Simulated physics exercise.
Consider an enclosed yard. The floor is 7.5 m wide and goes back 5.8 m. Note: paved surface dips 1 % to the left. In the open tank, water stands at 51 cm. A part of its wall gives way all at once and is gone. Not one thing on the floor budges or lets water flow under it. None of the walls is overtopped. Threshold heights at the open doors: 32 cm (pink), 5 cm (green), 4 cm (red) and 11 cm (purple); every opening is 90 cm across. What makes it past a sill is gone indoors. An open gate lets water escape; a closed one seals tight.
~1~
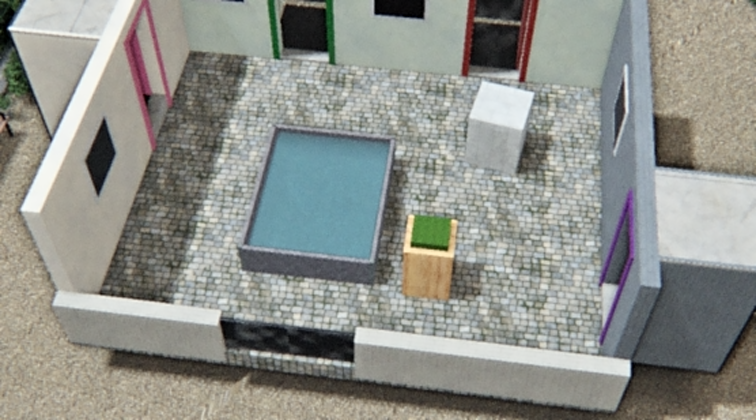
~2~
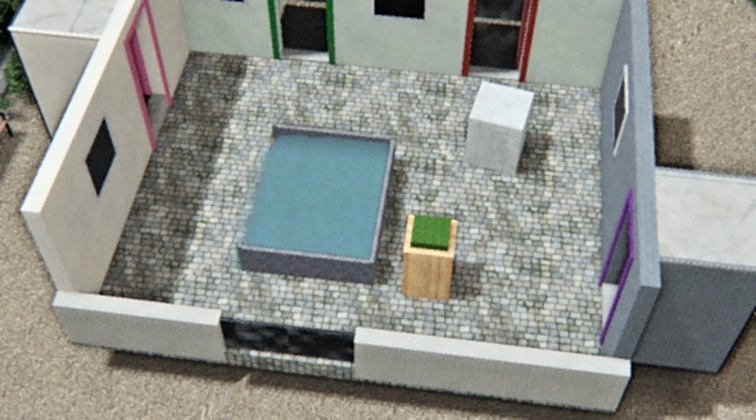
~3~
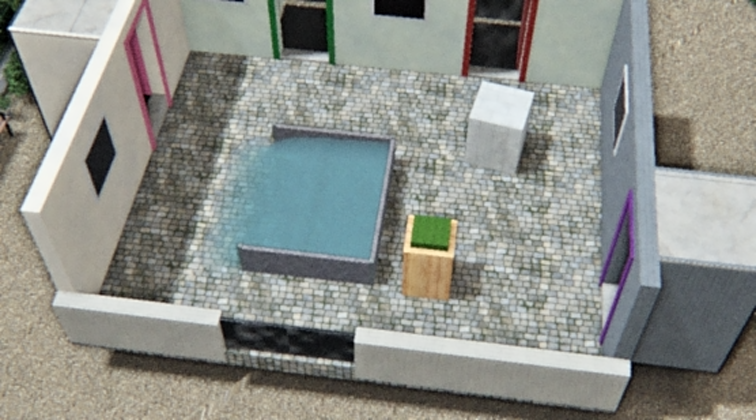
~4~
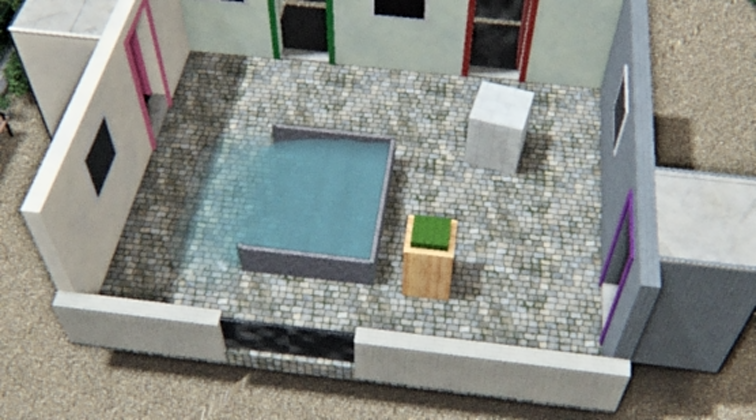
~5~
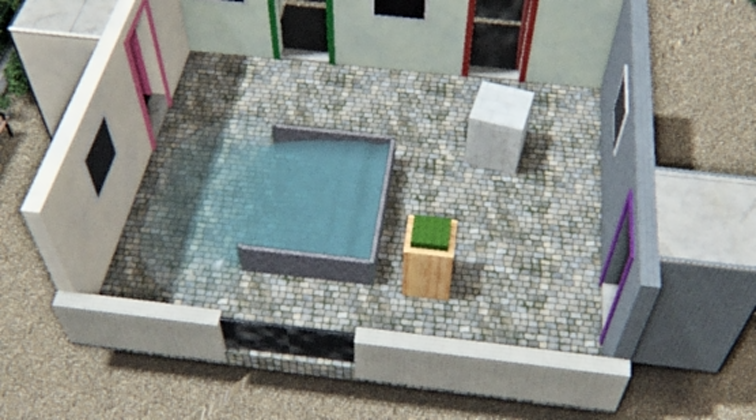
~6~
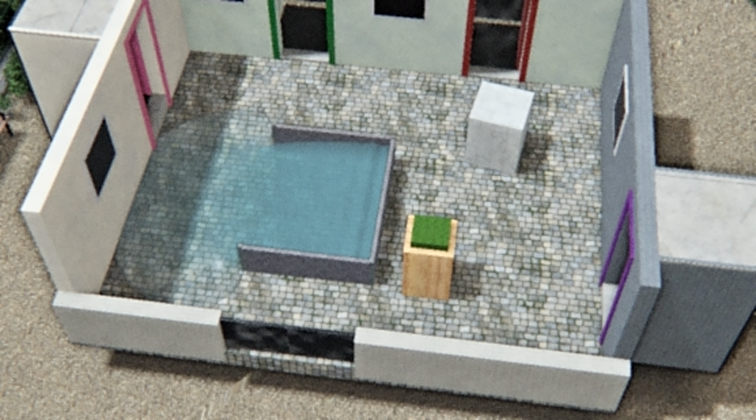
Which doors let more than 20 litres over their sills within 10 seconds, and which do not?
One by one: The pink door undershoots the limit; the green door overshoots the limit; the red door undershoots the limit; the purple door undershoots the limit.
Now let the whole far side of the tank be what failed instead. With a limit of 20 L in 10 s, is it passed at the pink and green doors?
Checking each door against the limit: Pink does not exceed it, green tops it.
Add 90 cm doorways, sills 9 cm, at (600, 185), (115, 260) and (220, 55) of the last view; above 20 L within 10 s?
Well, the first is on the low side, the second is on the high side, and the third is on the high side.
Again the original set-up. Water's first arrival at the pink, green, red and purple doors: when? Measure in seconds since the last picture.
Pink: 0.1 s; green: 2.0 s; red: 3.6 s; purple: 4.5 s.
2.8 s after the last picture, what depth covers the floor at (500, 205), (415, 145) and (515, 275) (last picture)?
Close to 0, 0 and 0 centimetres.
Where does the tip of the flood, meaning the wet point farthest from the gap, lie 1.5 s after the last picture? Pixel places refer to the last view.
At about (190, 53).
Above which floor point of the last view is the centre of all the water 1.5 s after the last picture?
Centre: Approx. (223, 202) px.
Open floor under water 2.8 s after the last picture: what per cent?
About 45 per cent.
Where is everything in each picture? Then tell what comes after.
In the first picture, still water, 51 cm deep, in the open tank at (320, 193).
In the second picture, water pours out at (262, 199) and has run 1.2 m, to (236, 269); typically 10 cm deep outside, 51 cm at the open tank's back.
In the third picture, water pours out at (262, 201) and has run 1.4 m, to (219, 273); typically 10 cm deep outside, 51 cm at the open tank's back.
In the fourth picture, water pours out at (262, 201) and has run 1.7 m, to (190, 277); typically 8 cm deep outside, 51 cm at the open tank's back.
In the fifth picture, the front is at (148, 259), 2.0 m from the gap at (263, 202); 5.0 m2 of floor is under water; 46 cm left at the back of the open tank.
In the sixth picture, water pours out at (263, 202) and has run 2.3 m, to (118, 246); typically 6 cm deep outside, 42 cm at the open tank's back.
Then, 0.7 s after the last picture water covers 25 % of the floor and is deepest (38 cm) near (143, 208); pink door 22 cm at the sill, 0 L in, green door not reached, red door not reached, purple door not reached.
Then, 1.5 s after the last picture water covers 25 % of the floor and is deepest (42 cm) near (89, 321); pink door 25 cm at the sill, 0 L in, green door not reached, red door not reached, purple door not reached.
Then, 2.8 s after the last picture water covers 45 % of the floor and is deepest (28 cm) near (187, 60); pink door 16 cm at the sill, 0 L in, green door 10 cm at the sill, 0 L in, red door not reached, purple door not reached.
Then, 5.3 s after the last picture water covers 80 % of the floor and is deepest (18 cm) near (585, 380); pink door 12 cm at the sill, 0 L in, green door 8 cm at the sill, 26 L in, red door 3 cm at the sill, 0 L in, purple door 11 cm at the sill, 0 L in.
Then, 9.3 s after the last picture water covers 100 % of the floor and is deepest (10 cm) near (521, 169); pink door 8 cm at the sill, 0 L in, green door 6 cm at the sill, 40 L in, red door 6 cm at the sill, 4 L in, purple door 5 cm at the sill, 2 L in.
